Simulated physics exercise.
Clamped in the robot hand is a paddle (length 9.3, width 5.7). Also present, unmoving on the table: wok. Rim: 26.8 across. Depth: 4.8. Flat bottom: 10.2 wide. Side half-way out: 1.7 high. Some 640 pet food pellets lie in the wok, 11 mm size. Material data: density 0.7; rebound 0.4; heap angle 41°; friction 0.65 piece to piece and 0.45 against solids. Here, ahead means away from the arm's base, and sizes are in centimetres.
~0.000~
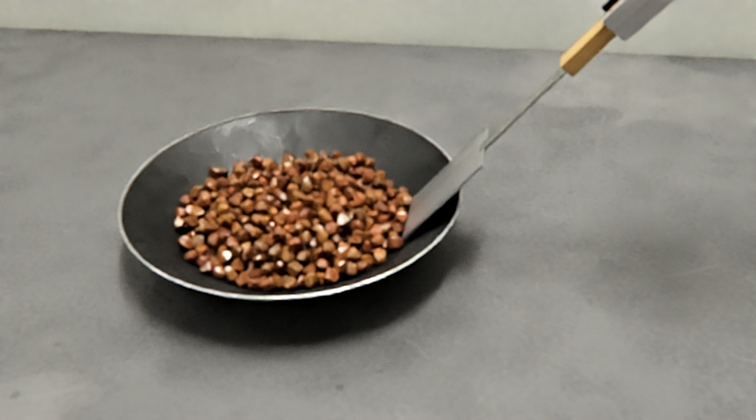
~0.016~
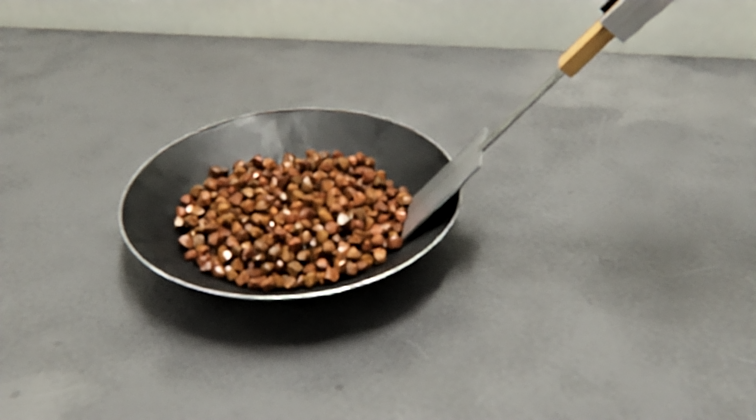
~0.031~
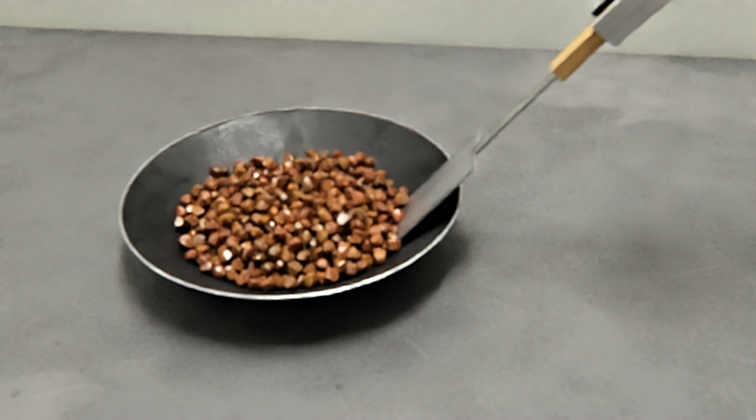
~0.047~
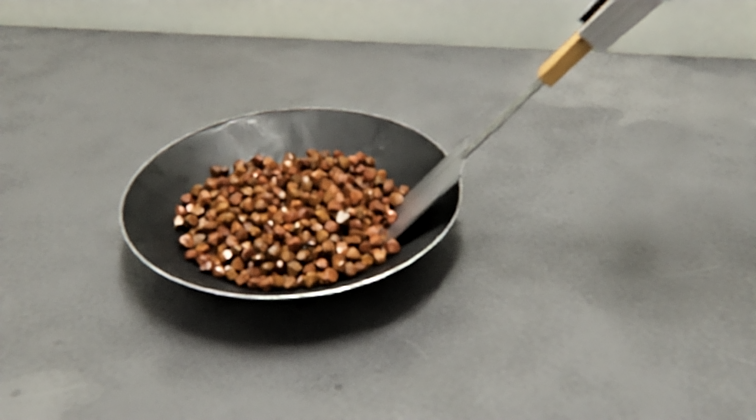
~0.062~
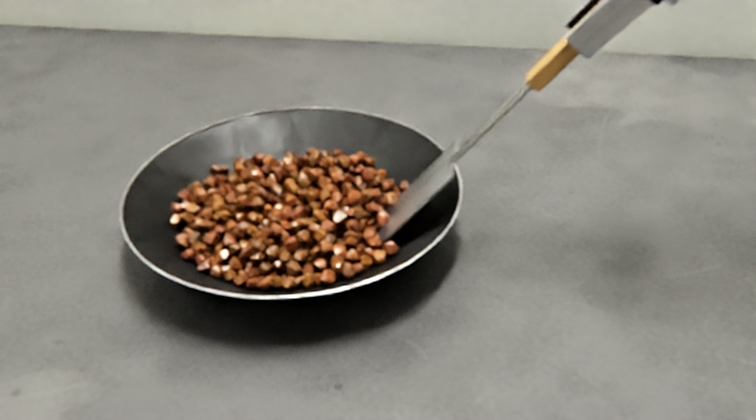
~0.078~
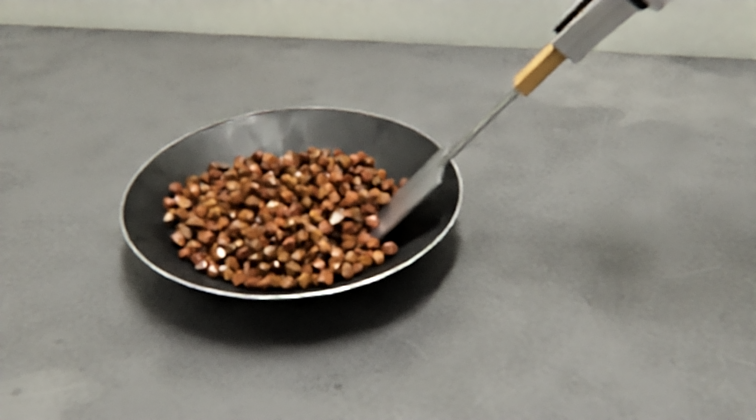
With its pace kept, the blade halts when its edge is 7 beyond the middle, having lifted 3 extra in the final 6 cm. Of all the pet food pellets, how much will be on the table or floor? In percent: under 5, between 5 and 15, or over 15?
Between 5 and 15 percent.
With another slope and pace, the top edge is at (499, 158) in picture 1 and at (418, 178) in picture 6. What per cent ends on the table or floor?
Around 30 per cent finishes on the table or floor.
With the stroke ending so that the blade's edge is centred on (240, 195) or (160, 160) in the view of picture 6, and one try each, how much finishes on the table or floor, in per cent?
About 0 and 35 per cent.
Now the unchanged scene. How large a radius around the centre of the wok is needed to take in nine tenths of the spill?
Seen from above, roughly 20 cm.
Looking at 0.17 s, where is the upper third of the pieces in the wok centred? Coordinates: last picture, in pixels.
I'd put it close to (220, 195) in the last picture.
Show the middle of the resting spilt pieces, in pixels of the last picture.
(102, 223).
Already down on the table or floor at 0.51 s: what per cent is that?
10 %.
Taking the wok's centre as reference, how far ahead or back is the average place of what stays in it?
Offset forward: Around 4.5 cm.
After 0.17 s, sloping 51°, highest piece 6 above the table; 642 in the wok.
After 0.26 s, sloping 51°, highest piece 7 above the table; 633 in the wok, 1 on the table or floor, 8 on the blade or in flight.
After 0.51 s, sloping 51°, highest piece 7 above the table; 580 in the wok, 61 on the table or floor, 1 on the blade or in flight.
After 1.56 s, sloping 51°, highest piece 7 above the table; 578 in the wok, 64 on the table or floor.
In the end, 578 in the wok, 64 on the table or floor. That is 10 % on the table or floor.
